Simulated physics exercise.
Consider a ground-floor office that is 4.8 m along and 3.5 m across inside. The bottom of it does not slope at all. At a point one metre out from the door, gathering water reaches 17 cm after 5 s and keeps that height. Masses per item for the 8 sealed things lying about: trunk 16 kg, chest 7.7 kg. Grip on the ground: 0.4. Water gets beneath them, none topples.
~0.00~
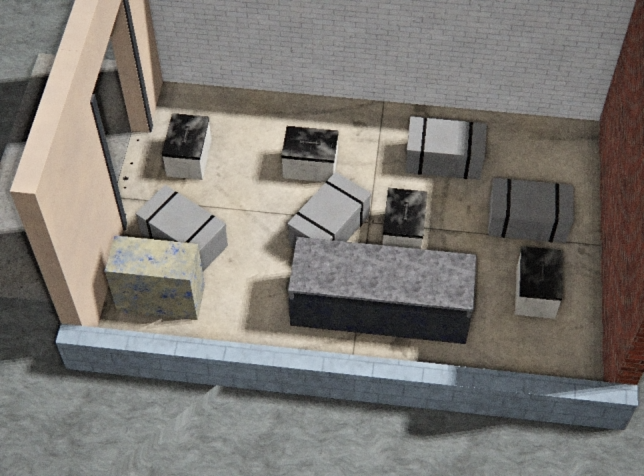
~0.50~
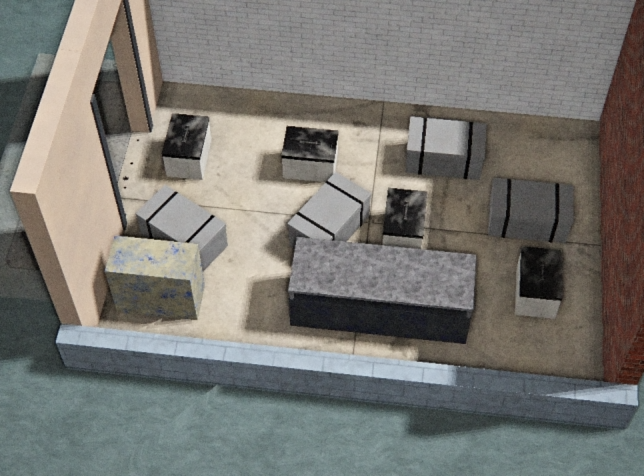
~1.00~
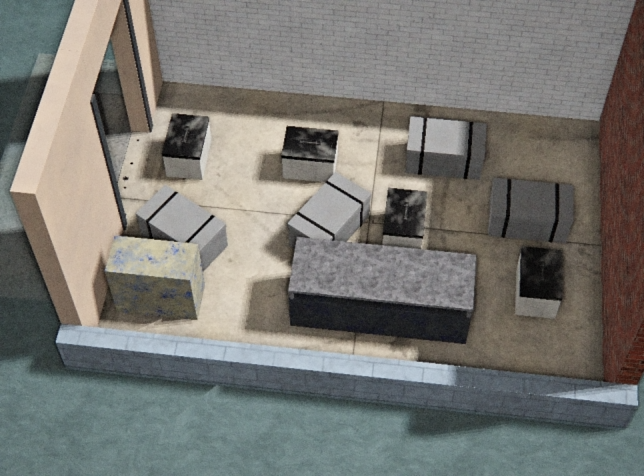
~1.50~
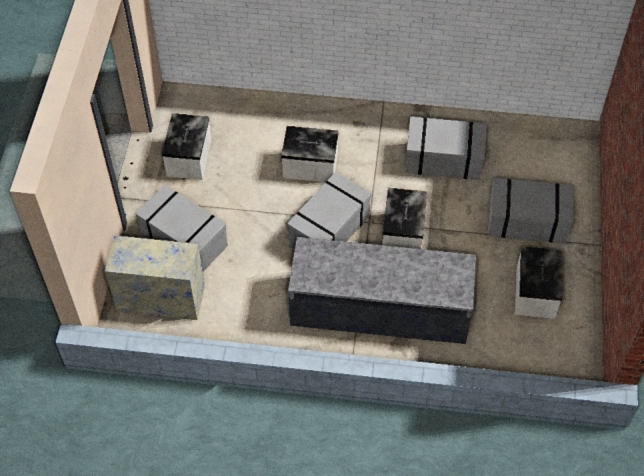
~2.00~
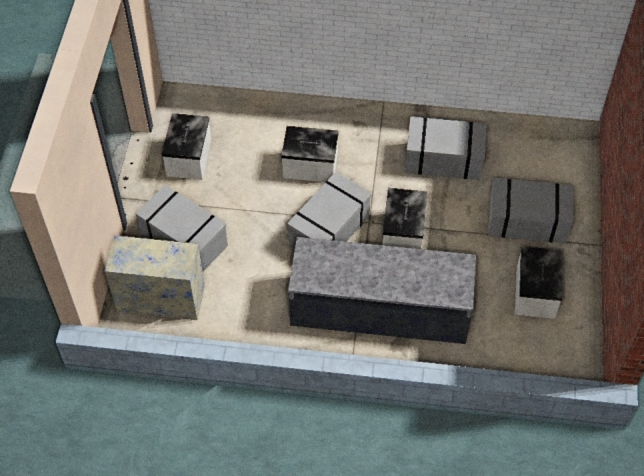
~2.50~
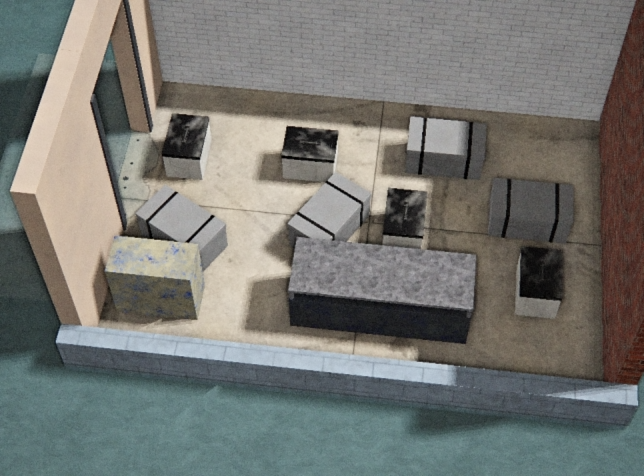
Water spreads over the grey ground outside a small open-topped room, turning it a murky blue-green around the low front wall. Inside, blocks, strapped boxes and a long grey counter stay still on the pale floor, and at last a faint bluish film shows on the floor by the left doorway.
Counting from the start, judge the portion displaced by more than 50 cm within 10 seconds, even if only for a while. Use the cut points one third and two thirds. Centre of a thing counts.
It falls at two thirds or above.
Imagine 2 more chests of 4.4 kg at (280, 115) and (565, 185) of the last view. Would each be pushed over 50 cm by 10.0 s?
Order as asked - beyond the cutoff and inside the cutoff.
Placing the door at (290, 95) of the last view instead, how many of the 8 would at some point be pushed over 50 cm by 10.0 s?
The answer would then be 3.
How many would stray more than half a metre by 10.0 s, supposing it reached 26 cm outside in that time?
Count: 7.
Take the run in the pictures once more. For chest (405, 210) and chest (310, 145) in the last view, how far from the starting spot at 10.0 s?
120 cm, 200 cm.
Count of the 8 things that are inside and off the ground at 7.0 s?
At that moment it comes to 2.
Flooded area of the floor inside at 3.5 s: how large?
Flooded: Near 1.0 m2.
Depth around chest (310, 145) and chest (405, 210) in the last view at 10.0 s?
Some 8 cm at the first, some 6 cm at the second.
After 3.5 s 0 of 8 are over 50 cm from their spots; 0 afloat.
After 4.5 s 1 of 8 are over 50 cm from their spots; 0 afloat.
After 7.0 s 2 of 8 are over 50 cm from their spots; 2 afloat.
After 10.0 s 6 of 8 are over 50 cm from their spots, and 6 have been at some point; 6 afloat.
